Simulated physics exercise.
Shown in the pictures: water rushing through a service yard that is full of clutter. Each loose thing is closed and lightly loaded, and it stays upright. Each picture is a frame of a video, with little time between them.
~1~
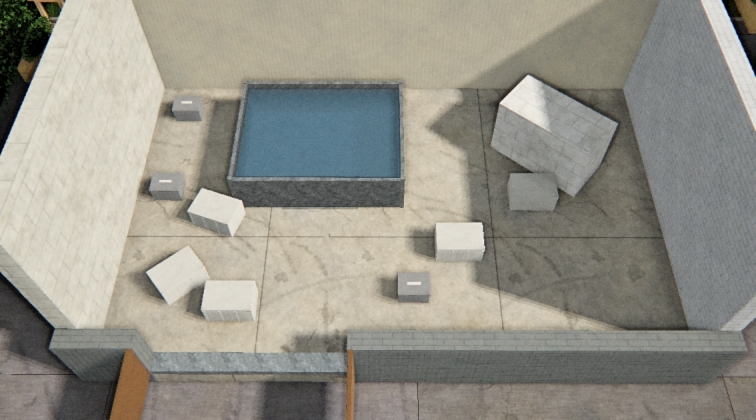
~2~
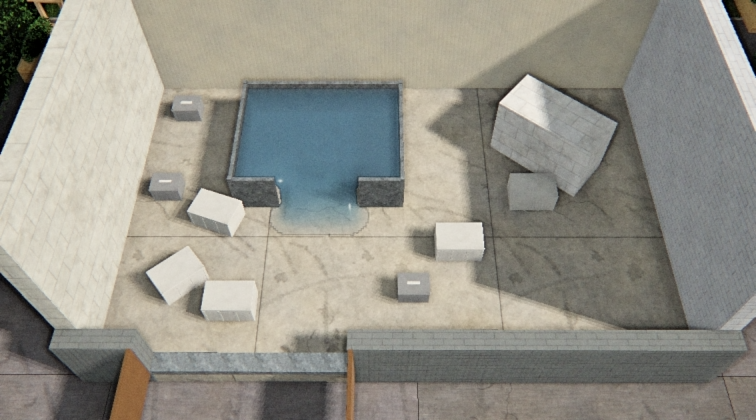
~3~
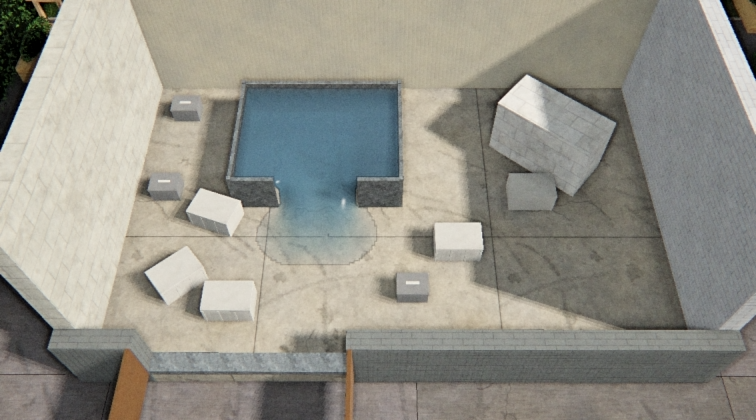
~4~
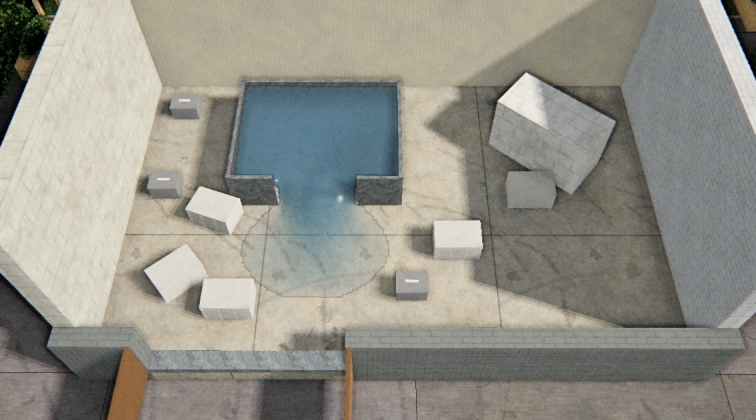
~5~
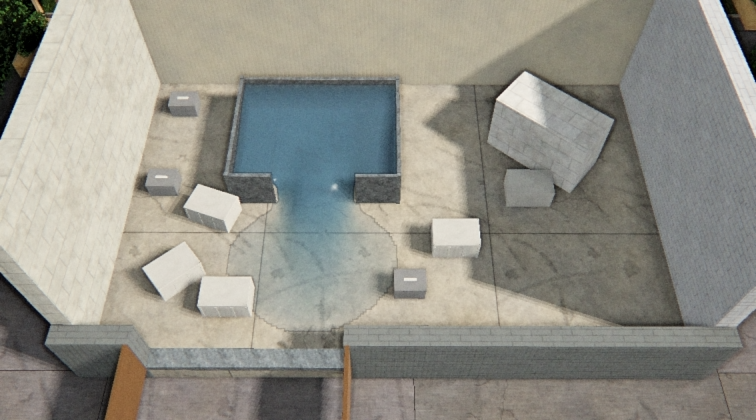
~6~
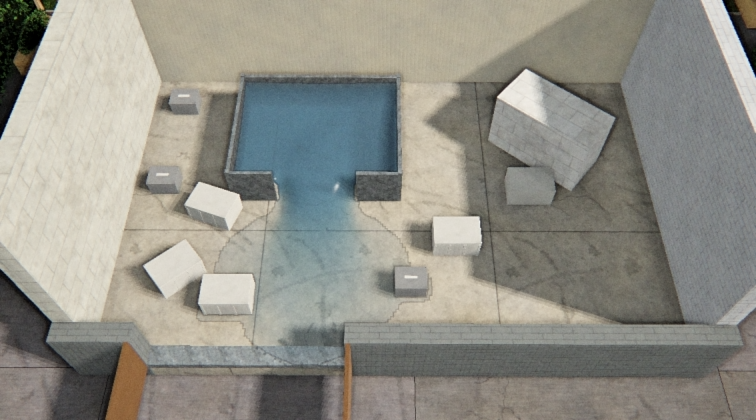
Water poured through a gap that opened in the front wall of a raised pool and fanned out across the paved yard toward the front wall, while the scattered blocks and boxes stayed put.
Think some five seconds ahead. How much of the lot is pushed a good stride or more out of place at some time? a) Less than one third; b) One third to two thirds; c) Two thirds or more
a.
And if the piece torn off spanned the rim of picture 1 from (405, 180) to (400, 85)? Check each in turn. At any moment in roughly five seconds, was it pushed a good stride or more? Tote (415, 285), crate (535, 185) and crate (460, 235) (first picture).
In turn: Cleared that distance, cleared that distance, stayed short.
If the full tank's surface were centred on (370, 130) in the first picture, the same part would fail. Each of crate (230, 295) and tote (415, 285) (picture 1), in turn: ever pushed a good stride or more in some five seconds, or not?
Taking them in the order you gave, the first got carried that far and the second got carried that far.
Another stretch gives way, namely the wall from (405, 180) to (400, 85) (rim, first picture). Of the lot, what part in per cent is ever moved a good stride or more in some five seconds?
About 20 %.
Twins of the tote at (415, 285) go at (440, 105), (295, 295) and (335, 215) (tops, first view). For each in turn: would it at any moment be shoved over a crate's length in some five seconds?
The first sits tight, the second travels far and the third travels far.
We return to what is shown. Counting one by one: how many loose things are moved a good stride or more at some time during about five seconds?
That comes out at 2.
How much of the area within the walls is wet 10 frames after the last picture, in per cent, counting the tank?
Around 40 percent.
A moment on, 0 of 8 are well off their spots; 0 afloat.
Next, 2 of 8 are well off their spots; 1 afloat.
Later, 2 of 8 are well off their spots; 1 afloat.
In the end, 2 of 8 are well off their spots, and 2 have been at some point; 1 afloat.
